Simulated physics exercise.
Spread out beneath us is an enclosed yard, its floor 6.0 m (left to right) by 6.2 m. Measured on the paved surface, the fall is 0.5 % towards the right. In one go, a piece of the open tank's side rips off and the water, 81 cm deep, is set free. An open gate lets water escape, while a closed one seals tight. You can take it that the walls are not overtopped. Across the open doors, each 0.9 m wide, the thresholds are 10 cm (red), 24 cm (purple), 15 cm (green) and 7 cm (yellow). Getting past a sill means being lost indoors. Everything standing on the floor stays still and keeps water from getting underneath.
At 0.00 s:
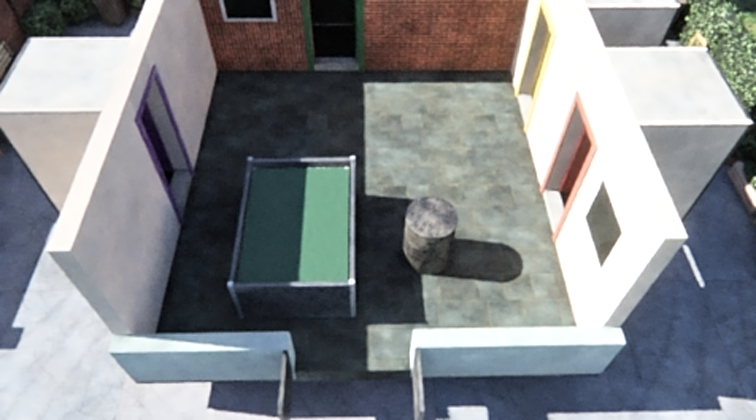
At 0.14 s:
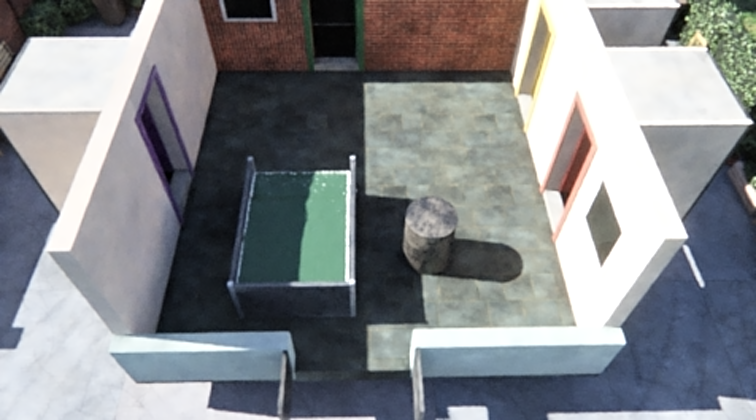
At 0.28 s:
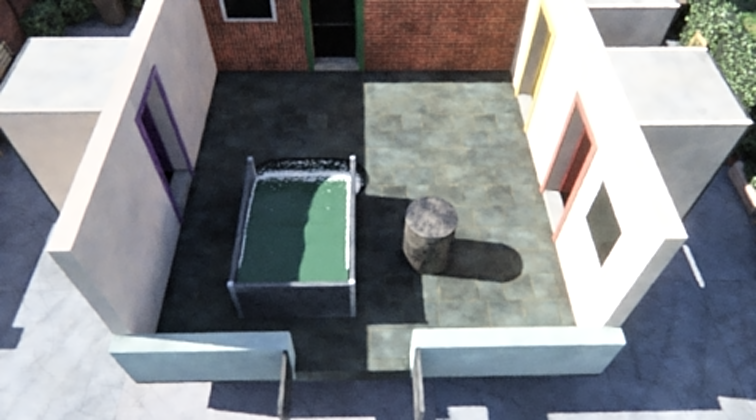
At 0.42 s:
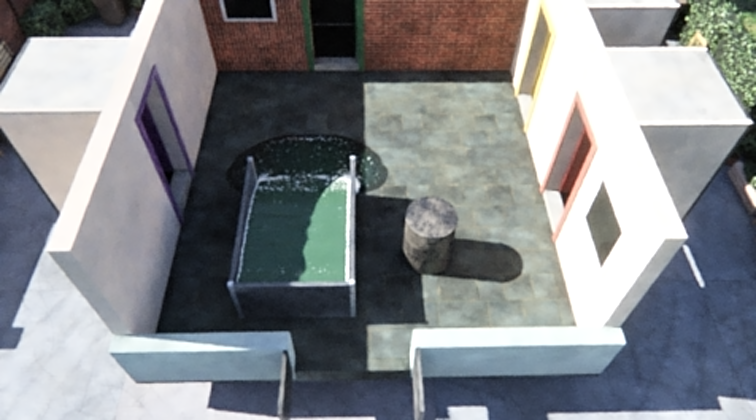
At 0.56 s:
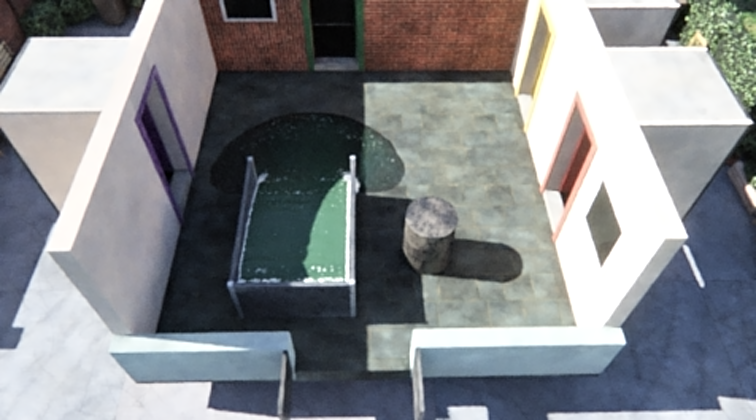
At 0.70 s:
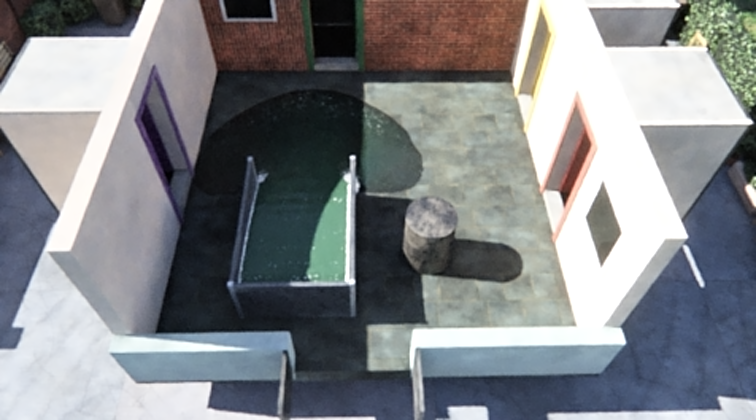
Walled yard with coloured doorways, green water pouring from the far side of an open tank and spreading across the dark paving.
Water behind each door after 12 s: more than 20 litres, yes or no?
Red door: No; purple door: No; green door: Yes; yellow door: Yes.
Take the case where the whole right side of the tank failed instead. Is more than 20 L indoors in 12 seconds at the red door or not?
So for red: Yes.
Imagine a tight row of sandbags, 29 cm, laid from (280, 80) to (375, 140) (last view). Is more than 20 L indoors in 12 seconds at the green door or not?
Green: Within it.
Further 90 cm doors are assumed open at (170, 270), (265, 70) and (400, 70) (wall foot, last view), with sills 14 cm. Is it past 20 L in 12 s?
Less, more, more.
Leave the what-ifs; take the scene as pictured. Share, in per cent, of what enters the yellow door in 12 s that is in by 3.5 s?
5 percent or so by then.
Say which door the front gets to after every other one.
It's the red door that comes last.
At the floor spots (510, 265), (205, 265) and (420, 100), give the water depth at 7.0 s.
Roughly 4, 4 and 6 cm, in turn.
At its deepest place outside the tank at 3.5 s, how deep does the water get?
Depth: Approx. 28 cm.
After 1.4 s water covers 40 % of the floor and is deepest (36 cm) near (306, 73); red door not reached, purple door 2 cm at the sill, 0 L in, green door 12 cm at the sill, 43 L in, yellow door not reached.
After 2.2 s water covers 45 % of the floor and is deepest (44 cm) near (226, 73); red door not reached, purple door 1 cm at the sill, 0 L in, green door 32 cm at the sill, 134 L in, yellow door not reached.
After 3.5 s water covers 50 % of the floor and is deepest (28 cm) near (507, 72); red door not reached, purple door 2 cm at the sill, 0 L in, green door 22 cm at the sill, 220 L in, yellow door 16 cm at the sill, 10 L in.
After 7.0 s water covers 90 % of the floor and is deepest (18 cm) near (552, 351); red door 8 cm at the sill, 0 L in, purple door 6 cm at the sill, 0 L in, green door 6 cm at the sill, 236 L in, yellow door 15 cm at the sill, 145 L in.
After 12.0 s water covers 100 % of the floor and is deepest (11 cm) near (515, 236); red door 7 cm at the sill, 0 L in, purple door 5 cm at the sill, 0 L in, green door 5 cm at the sill, 236 L in, yellow door 7 cm at the sill, 186 L in.
